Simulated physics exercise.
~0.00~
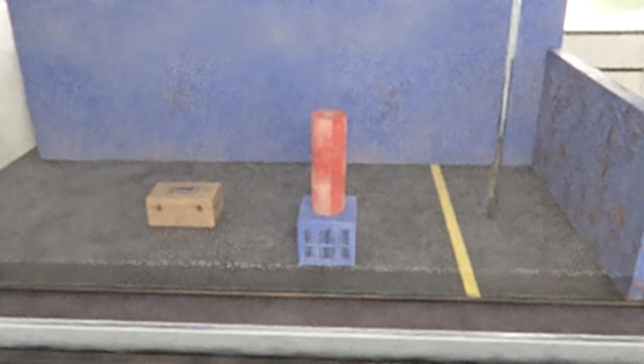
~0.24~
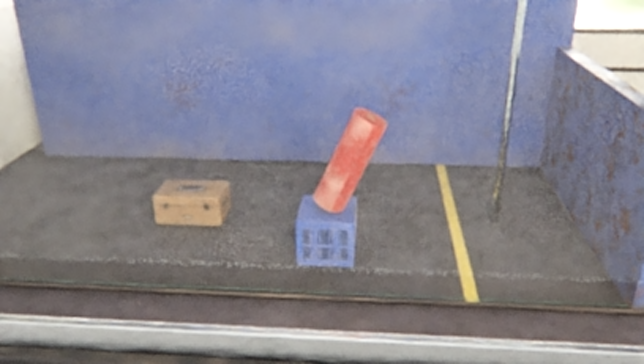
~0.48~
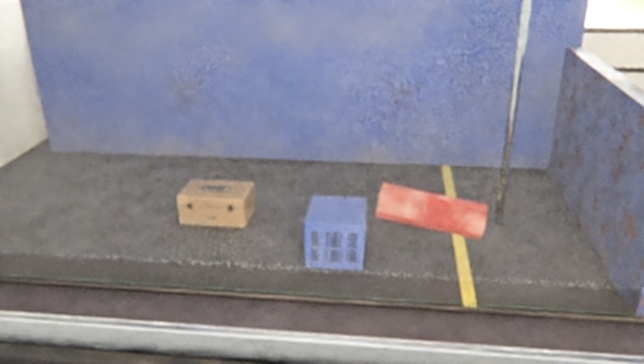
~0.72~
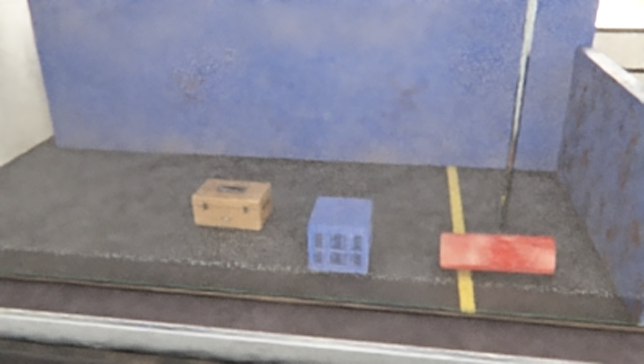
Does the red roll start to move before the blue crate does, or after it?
The red roll moves first, leaning over to the right while the blue crate is still in place. The crate only shifts slightly afterwards.
